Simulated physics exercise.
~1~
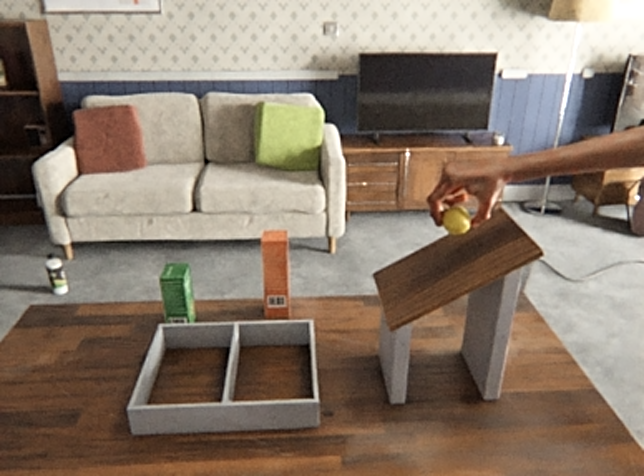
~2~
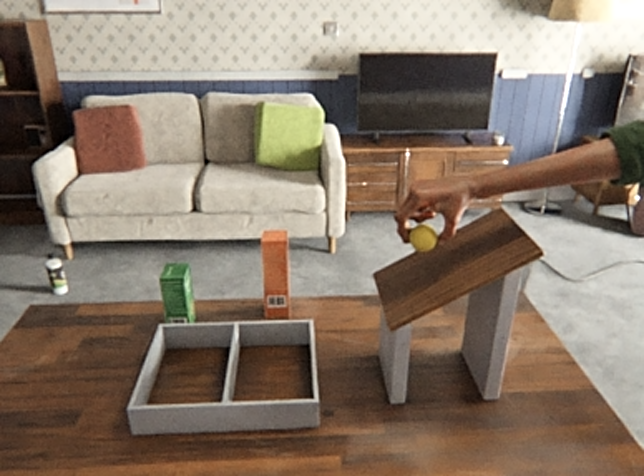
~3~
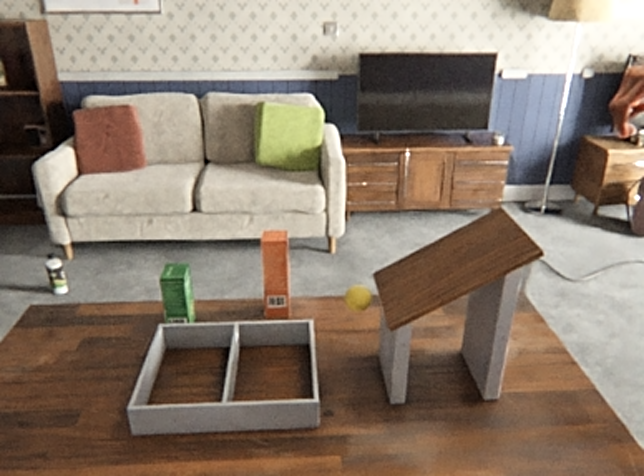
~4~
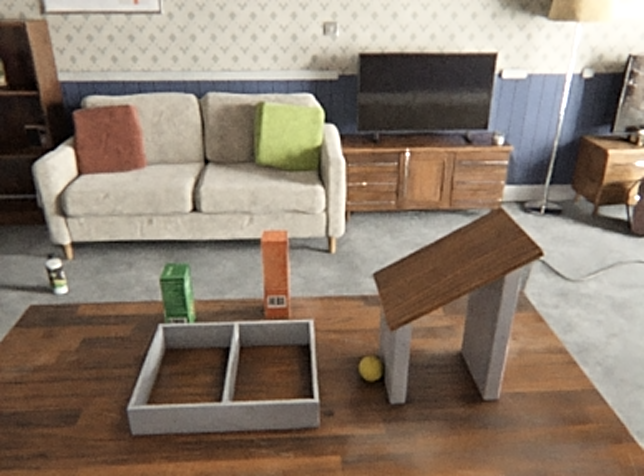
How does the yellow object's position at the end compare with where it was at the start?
At the start it was held by a hand at the upper part of the sloping board. By the end it was lower and further left, on the tabletop beside the board's left support.
A small, round yellow object moved down a sloping wooden board in a person's hand, then left the lower edge after the hand let go and dropped to the table, ending beside the board's left support, outside the two-part tray.
